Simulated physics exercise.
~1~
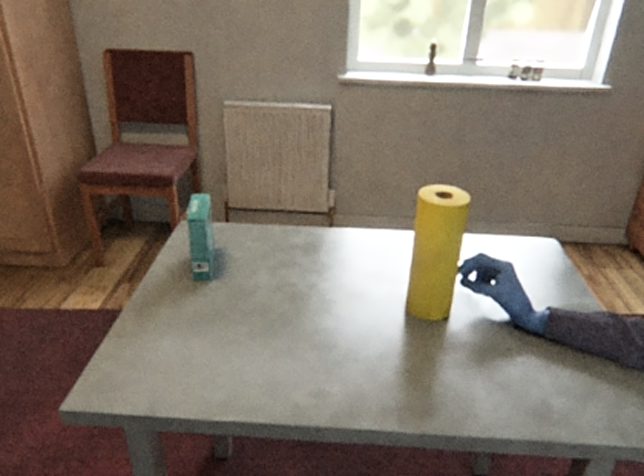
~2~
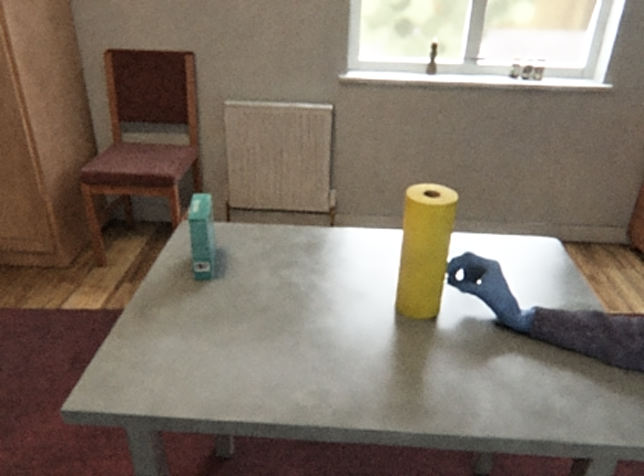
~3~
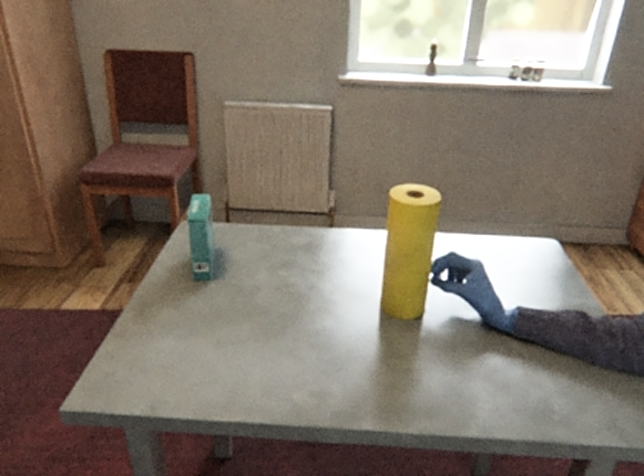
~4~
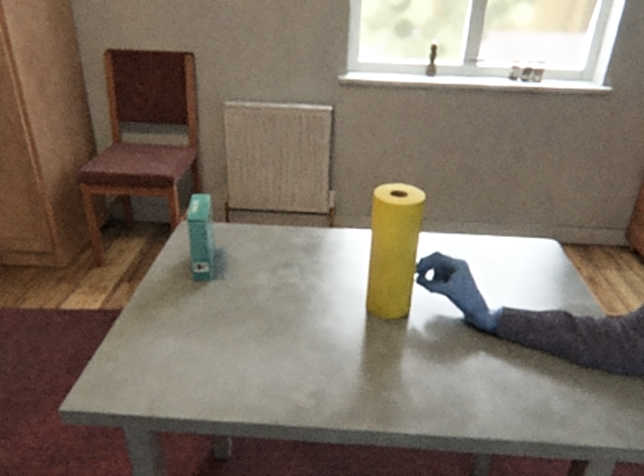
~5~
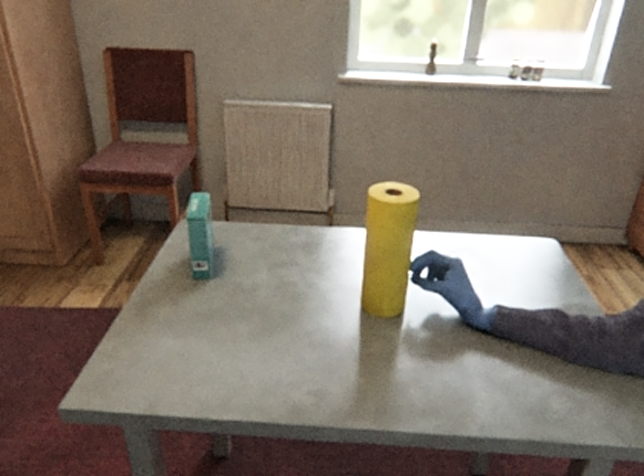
At the start, a tall yellow roll stands upright on a grey table, with a blue hand close to its right side and a small turquoise packet standing farther left. The hand pushes the roll, and it slides left across the tabletop without tipping. Hand and roll keep moving left together in a steady, gentle motion, while the packet stays where it is. Toward the end, the movement slows to almost nothing. The roll finishes upright, clearly left of where it began, with the hand still beside it and the packet undisturbed.
